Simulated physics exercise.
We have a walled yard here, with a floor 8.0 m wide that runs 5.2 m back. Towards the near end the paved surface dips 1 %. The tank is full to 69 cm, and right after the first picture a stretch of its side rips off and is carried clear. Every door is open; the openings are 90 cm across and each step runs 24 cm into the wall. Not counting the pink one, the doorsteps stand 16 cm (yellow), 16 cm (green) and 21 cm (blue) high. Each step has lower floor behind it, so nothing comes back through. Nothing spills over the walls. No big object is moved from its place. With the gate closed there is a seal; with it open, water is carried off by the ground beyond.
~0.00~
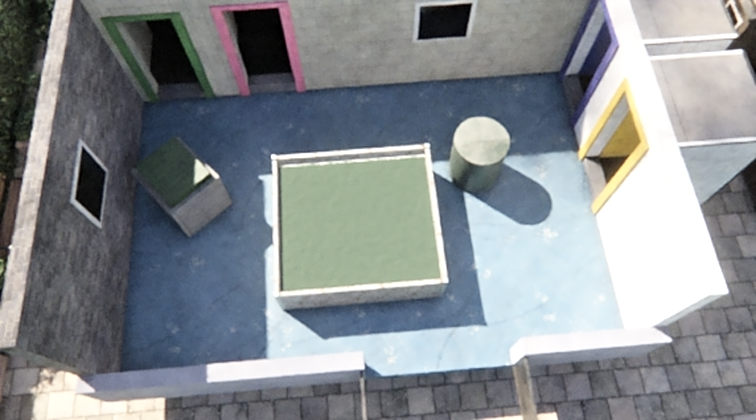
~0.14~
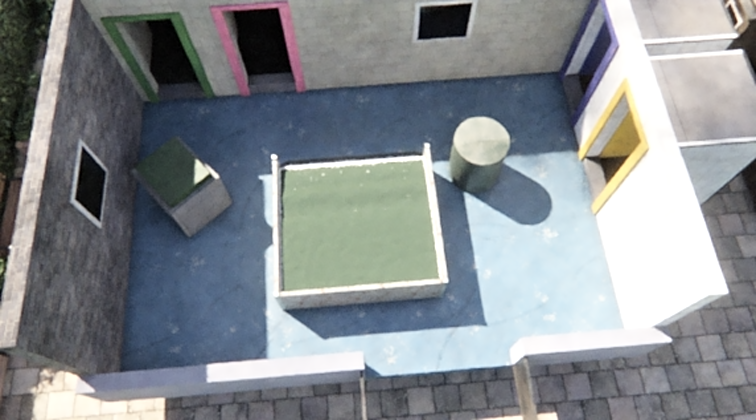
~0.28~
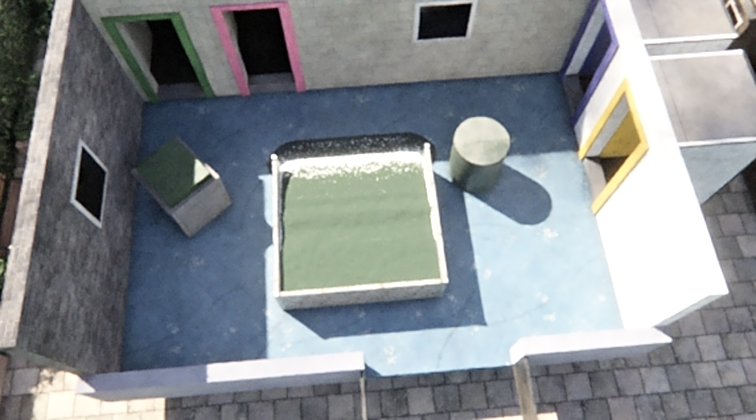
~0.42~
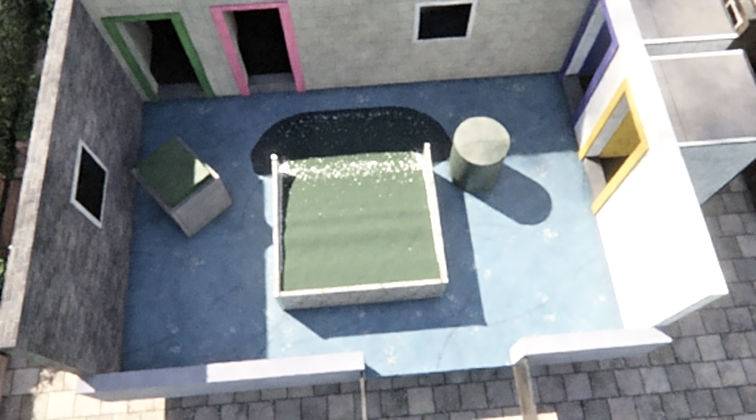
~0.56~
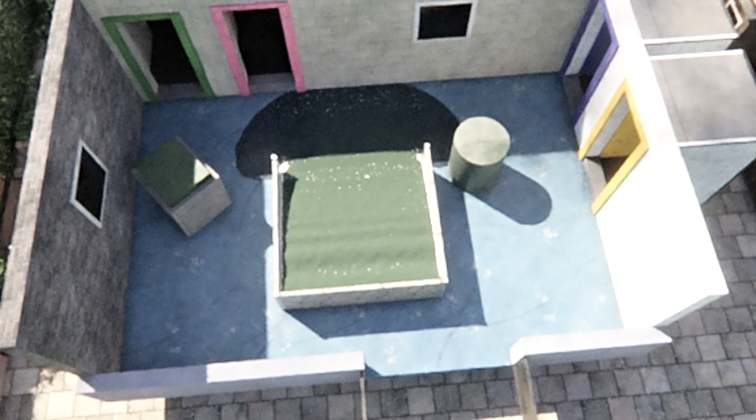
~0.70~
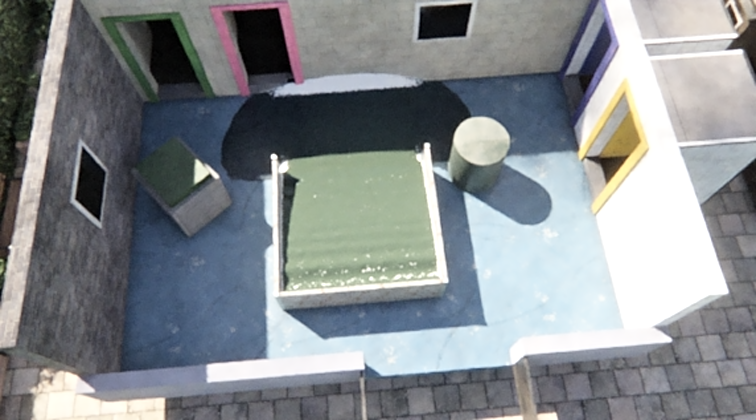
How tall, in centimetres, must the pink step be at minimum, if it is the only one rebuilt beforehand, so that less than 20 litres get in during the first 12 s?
It needs to be at least 30 cm tall.
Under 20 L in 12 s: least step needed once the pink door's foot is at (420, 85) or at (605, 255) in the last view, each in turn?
Around 30 and 6.5 cm respectively.
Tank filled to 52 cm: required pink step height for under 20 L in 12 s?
Then a height close to 21 cm.
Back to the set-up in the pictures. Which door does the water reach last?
Final door: Yellow.
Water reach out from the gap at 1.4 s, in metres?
Near 3.6 metres, give or take.
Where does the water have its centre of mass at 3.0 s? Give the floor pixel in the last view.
Look at about (350, 156) in the last view.
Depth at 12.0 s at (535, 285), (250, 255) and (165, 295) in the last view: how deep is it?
Respectively 9 cm, 4 cm and 8 cm.
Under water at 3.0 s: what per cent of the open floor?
Approximately 45 % of it.
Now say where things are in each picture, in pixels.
Still water, 69 cm deep, in the tank at (356, 218); the pink door at (264, 58) is dry, in the first frame.
The gap is on the far side, the front 0.3 m out at a hidden place; the back of the tank holds 69 cm, in the second frame.
Water pours out on the far side and has run 0.7 m, to (289, 147); about 12 cm deep outside, 69 cm at the back, in the third frame.
Water pours out on the far side and has run 1.3 m, to (301, 118); about 11 cm deep outside, 69 cm at the back, in the fourth frame.
Water pours out on the far side and has run 1.9 m, to (309, 90); about 8 cm deep outside, 68 cm at the back, in the fifth frame.
The gap is on the far side, the front 1.9 m out at (431, 82); the back of the tank holds 62 cm; water is at the pink door at (264, 58), in the sixth frame.
After 1.4 s water covers 25 % of the floor, deepest (48 cm) near (335, 94); 34 cm at the pink door, 9 litres in over its 24 cm step.
After 3.0 s water covers 45 % of the floor, deepest (38 cm) near (157, 192); 25 cm at the pink door, 55 litres in over its 24 cm step.
After 12.0 s water covers 95 % of the floor, deepest (14 cm) near (613, 339); 6 cm at the pink door, 58 litres in over its 24 cm step.
At the pink door as built, the water arrived by 0.7 s and peaked near 35 cm at 1.8 s.
Run again over the same 12 s with other heights there, 35 litres in over 27 cm, 2 litres over 36 cm. The limit of 20 litres is kept from about 30 cm up.
